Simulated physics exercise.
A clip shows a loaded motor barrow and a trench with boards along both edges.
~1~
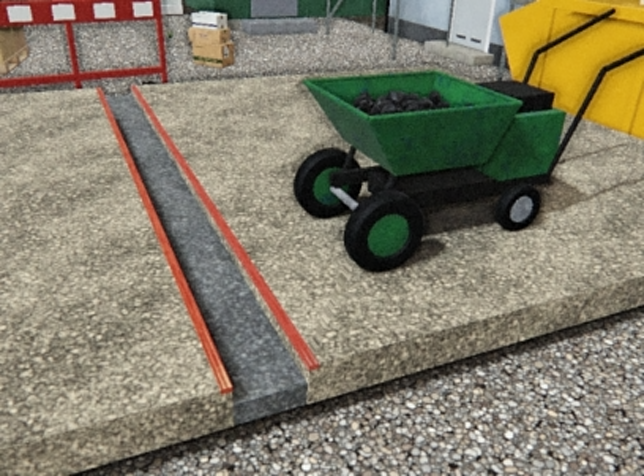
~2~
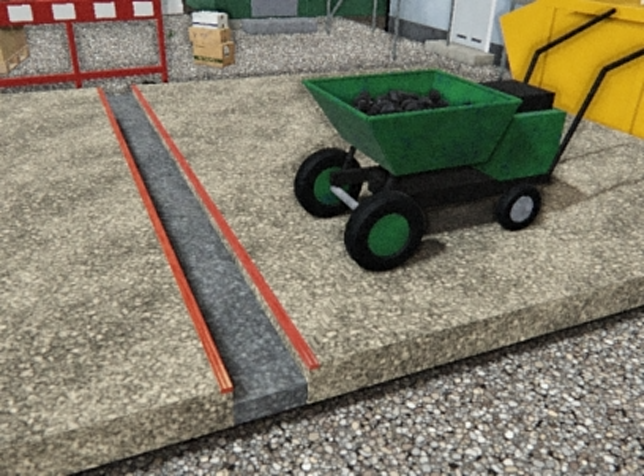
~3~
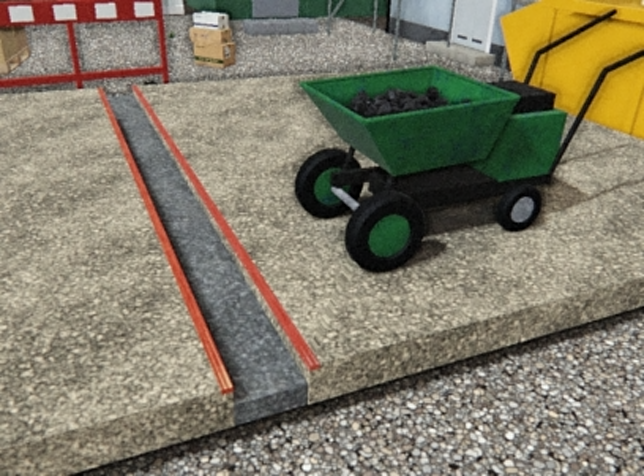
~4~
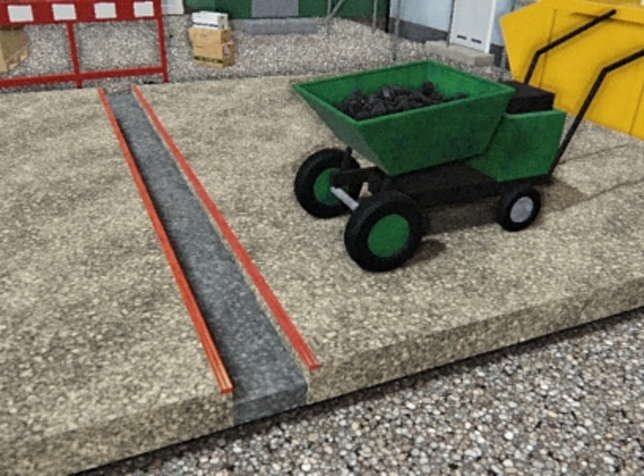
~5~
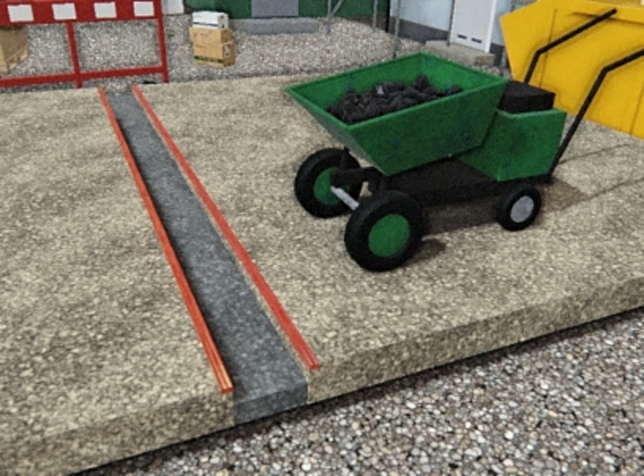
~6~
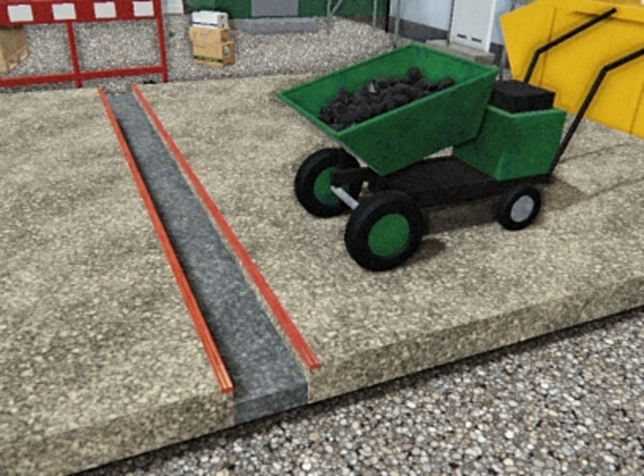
The clip opens on a green motor barrow loaded with dark lumps, standing level on a slab to the right of a narrow trench edged with red boards. The skip stays level briefly, then tilts gradually forward toward the left, its rear rising while the wheels remain still.
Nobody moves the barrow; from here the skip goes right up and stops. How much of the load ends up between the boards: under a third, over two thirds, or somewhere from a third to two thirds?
Way I see it, the trench ends up with upwards of two thirds of the load.
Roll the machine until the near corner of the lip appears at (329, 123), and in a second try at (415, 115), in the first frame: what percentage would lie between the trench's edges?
50 % and 50 %.
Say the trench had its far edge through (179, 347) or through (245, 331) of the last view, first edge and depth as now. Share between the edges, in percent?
90 %, give or take, and then 40 %.
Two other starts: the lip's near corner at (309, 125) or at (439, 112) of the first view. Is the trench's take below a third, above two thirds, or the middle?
First: Under a third. Second: Under a third.
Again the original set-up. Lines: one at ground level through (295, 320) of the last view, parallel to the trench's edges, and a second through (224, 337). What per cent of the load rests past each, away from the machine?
In order: 90 per cent, then 20 per cent.
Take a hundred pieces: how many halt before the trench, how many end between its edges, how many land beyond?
Split - short: 5 percent, between: 75 percent, beyond: 5 percent.
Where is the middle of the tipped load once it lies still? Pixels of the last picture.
At about (216, 263), give or take.
Soon, skip tipped steeply; all in the skip.
A while on, skip tipped right over; most in the skip; a stray few short of the trench; a small part in or heaped over the trench; a stray few falling.
Towards the end, skip tipped right over; a small part in the skip; a stray few short of the trench; most in or heaped over the trench; a small part beyond it.
Finally, skip tipped right over; a small part in the skip; a small part short of the trench; most in or heaped over the trench; a small part beyond it.
